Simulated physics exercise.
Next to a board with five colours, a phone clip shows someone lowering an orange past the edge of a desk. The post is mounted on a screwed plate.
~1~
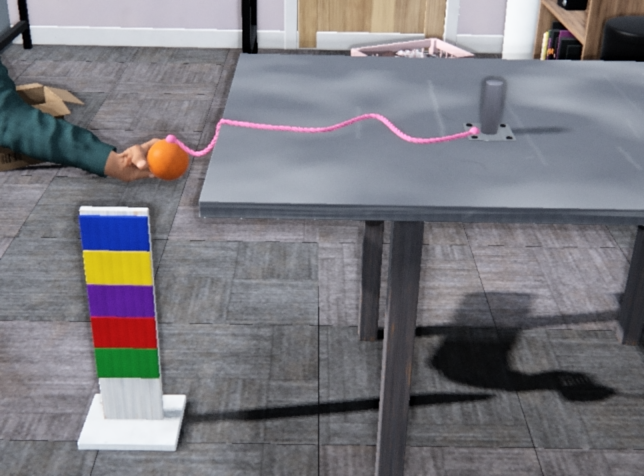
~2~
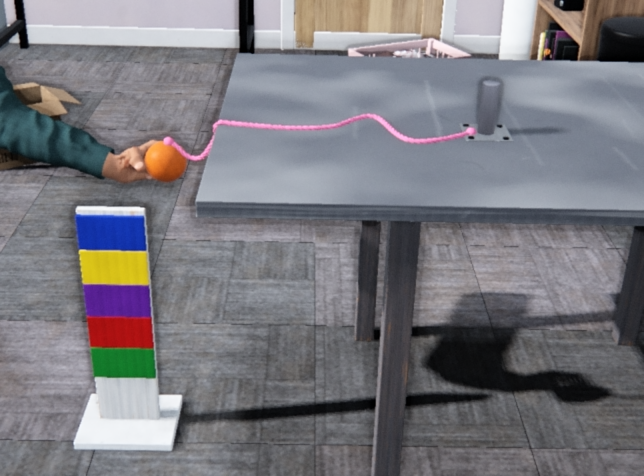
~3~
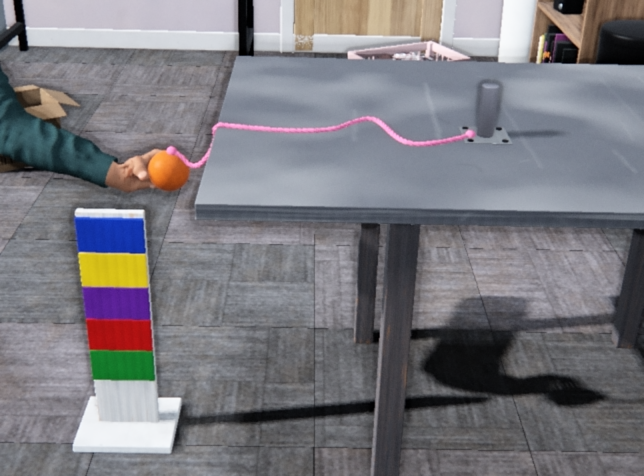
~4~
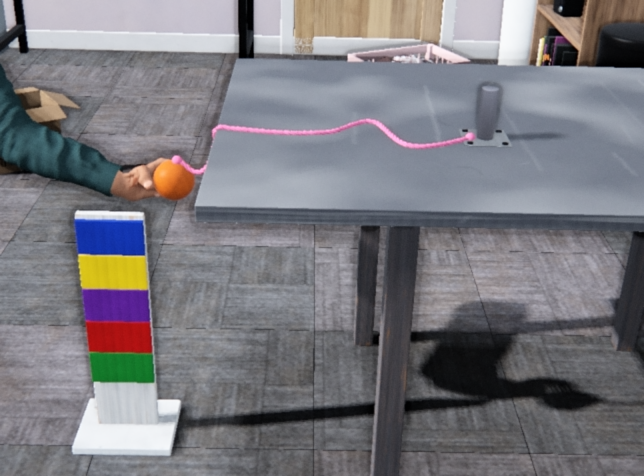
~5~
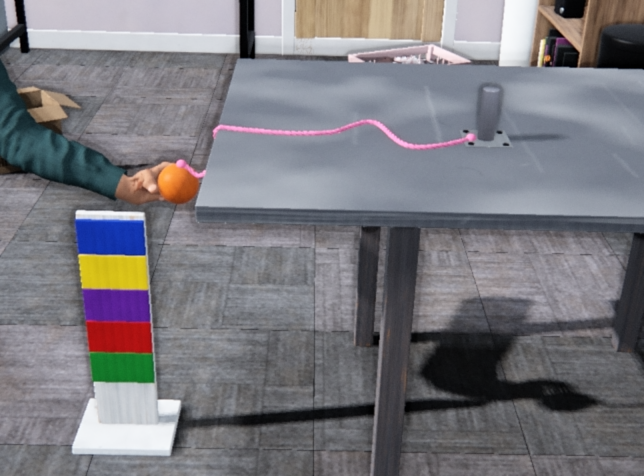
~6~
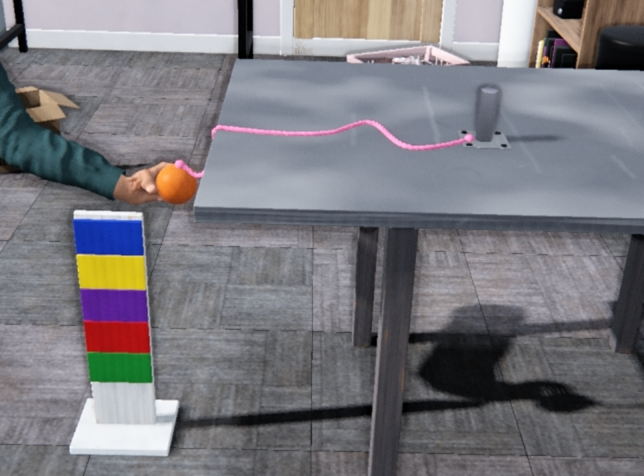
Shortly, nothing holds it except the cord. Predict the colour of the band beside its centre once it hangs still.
I would predict yellow.
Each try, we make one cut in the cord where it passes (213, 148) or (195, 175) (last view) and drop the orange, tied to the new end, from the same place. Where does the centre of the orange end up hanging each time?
Going through both, you get (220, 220) and then (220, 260).
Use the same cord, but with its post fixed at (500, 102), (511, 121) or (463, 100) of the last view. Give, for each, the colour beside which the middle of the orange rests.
Result 1: Blue. Result 2: Blue. Result 3: Yellow.
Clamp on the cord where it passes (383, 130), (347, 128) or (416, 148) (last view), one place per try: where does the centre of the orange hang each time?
The places are (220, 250), (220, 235) and (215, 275).
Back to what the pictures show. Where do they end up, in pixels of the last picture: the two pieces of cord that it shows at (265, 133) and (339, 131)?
The first lands at (216, 142), while the second lands at (279, 128).
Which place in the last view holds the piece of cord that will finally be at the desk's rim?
It is around (278, 133).
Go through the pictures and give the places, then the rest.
The first frame shows orange (168, 160); blue (114, 235); yellow (118, 269); purple (121, 302); red (124, 334); green (127, 364).
The second frame shows orange (166, 162); cord through (445, 139) (391, 129) (349, 122) (279, 128) (216, 133).
The third frame shows orange (169, 171).
The fourth frame shows orange (174, 180); cord through (444, 144) (390, 135) (348, 127) (278, 133) (216, 138).
The fifth frame shows orange (179, 184).
The sixth frame shows orange (177, 184); cord through (443, 146) (389, 136) (347, 128) (277, 133) (215, 139).
Soon after, orange near (240, 276); level with yellow.
After that, orange near (203, 278); level with yellow.
In the end, orange near (215, 279); level with yellow. The cord holds its middle at yellow.
